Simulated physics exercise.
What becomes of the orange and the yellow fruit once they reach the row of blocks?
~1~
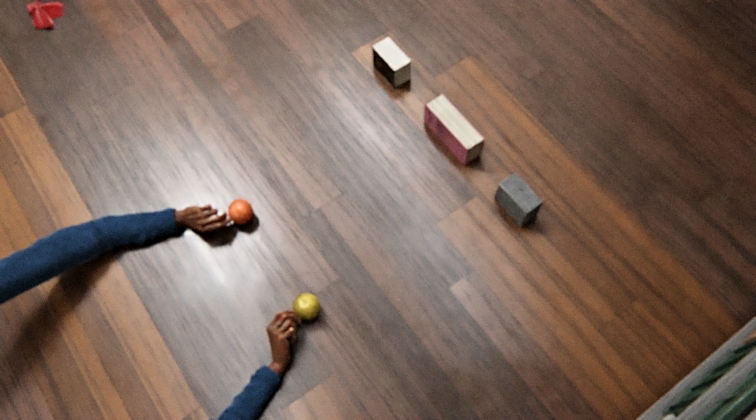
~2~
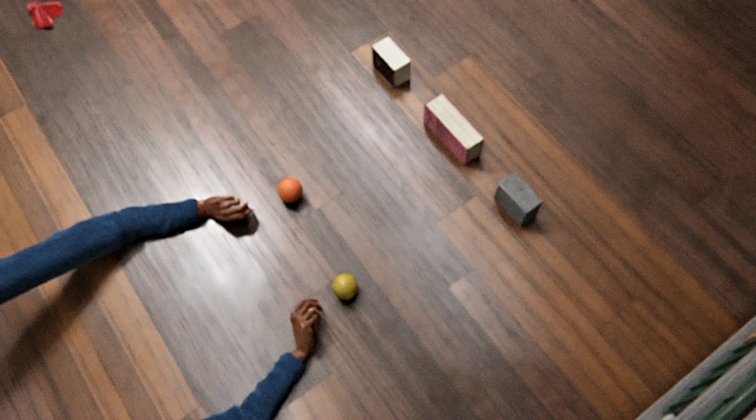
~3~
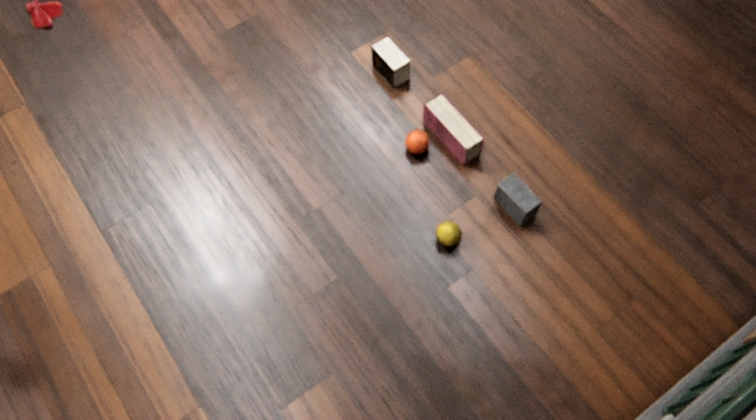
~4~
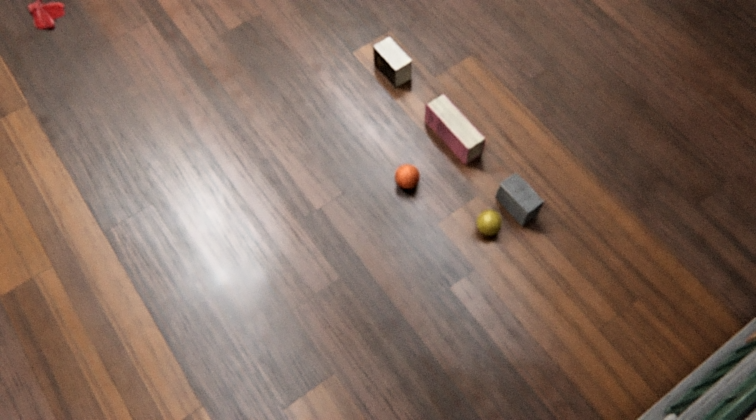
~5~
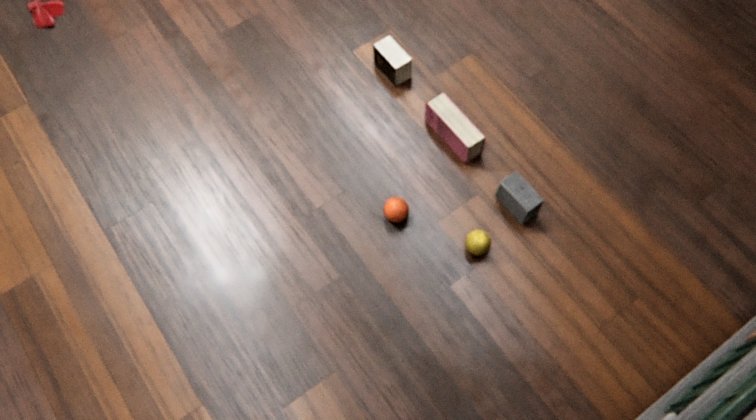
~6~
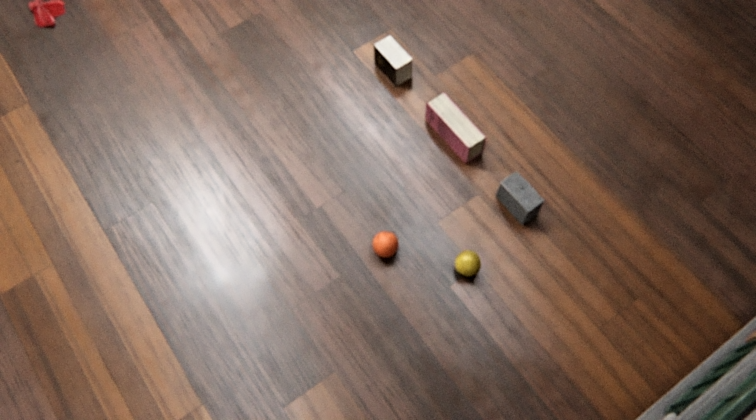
Neither one gets through to the other side. The orange is turned back at the pink block and the yellow fruit at the grey block, and both roll back on the near side.
